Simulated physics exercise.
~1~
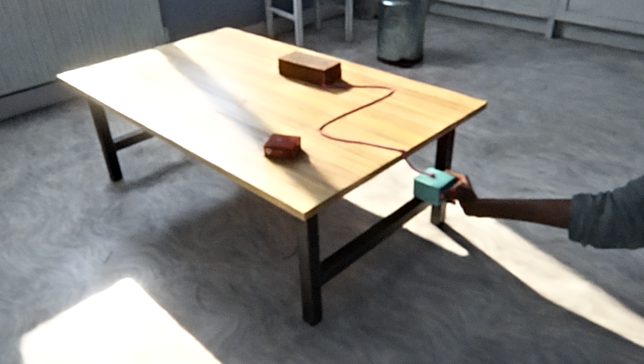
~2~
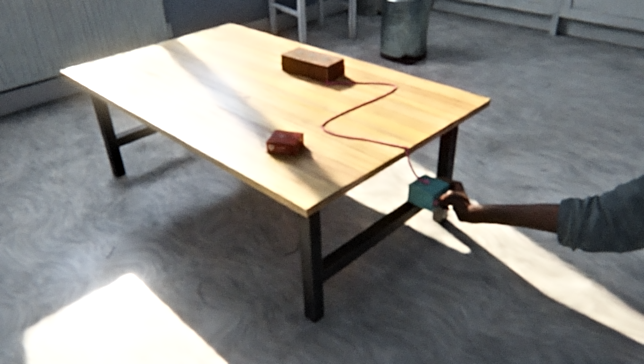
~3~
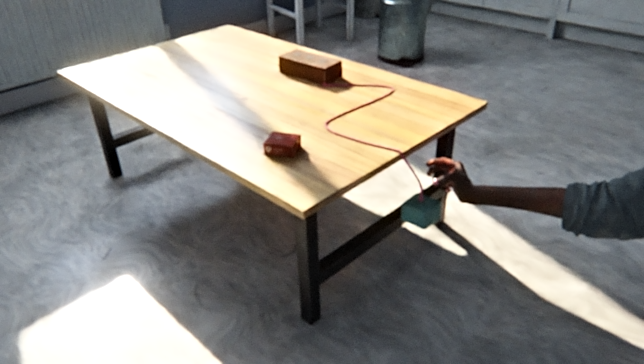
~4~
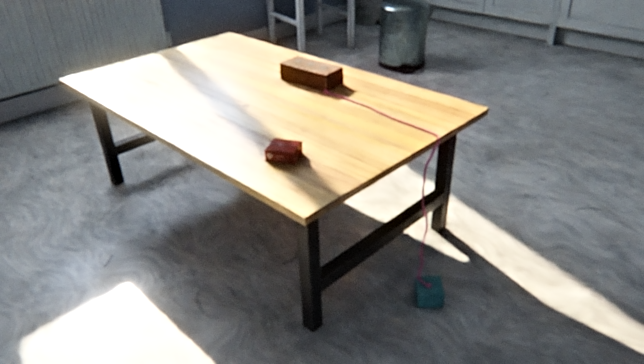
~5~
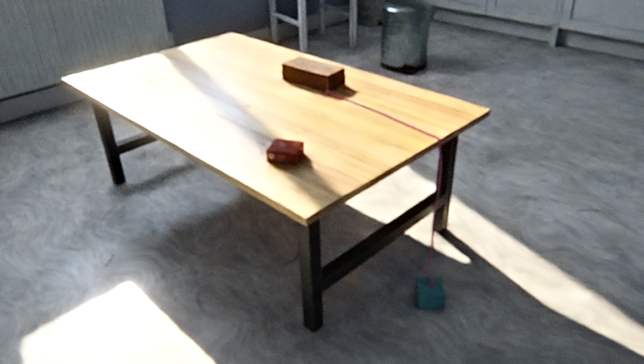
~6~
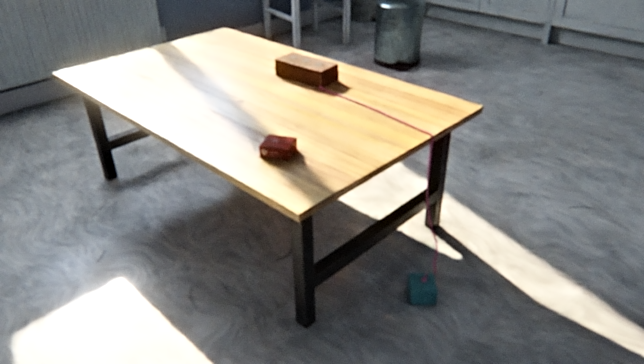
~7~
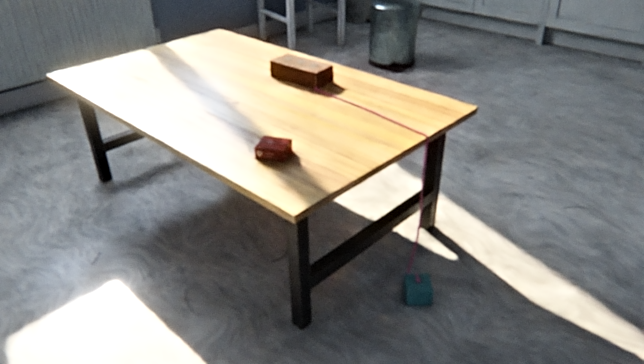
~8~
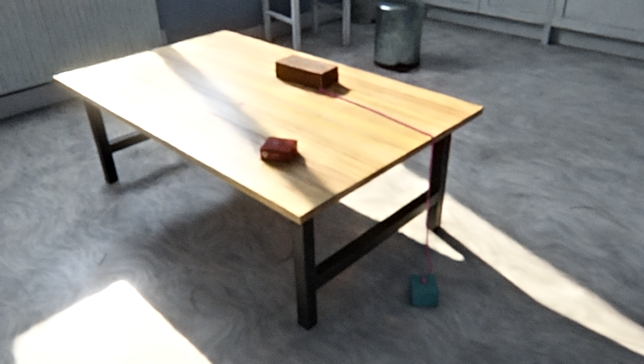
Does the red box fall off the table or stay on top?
The red box stays in its place on the table, while the turquoise block lands on the floor.
A hand releases a turquoise block on a string, and it drops to the floor.
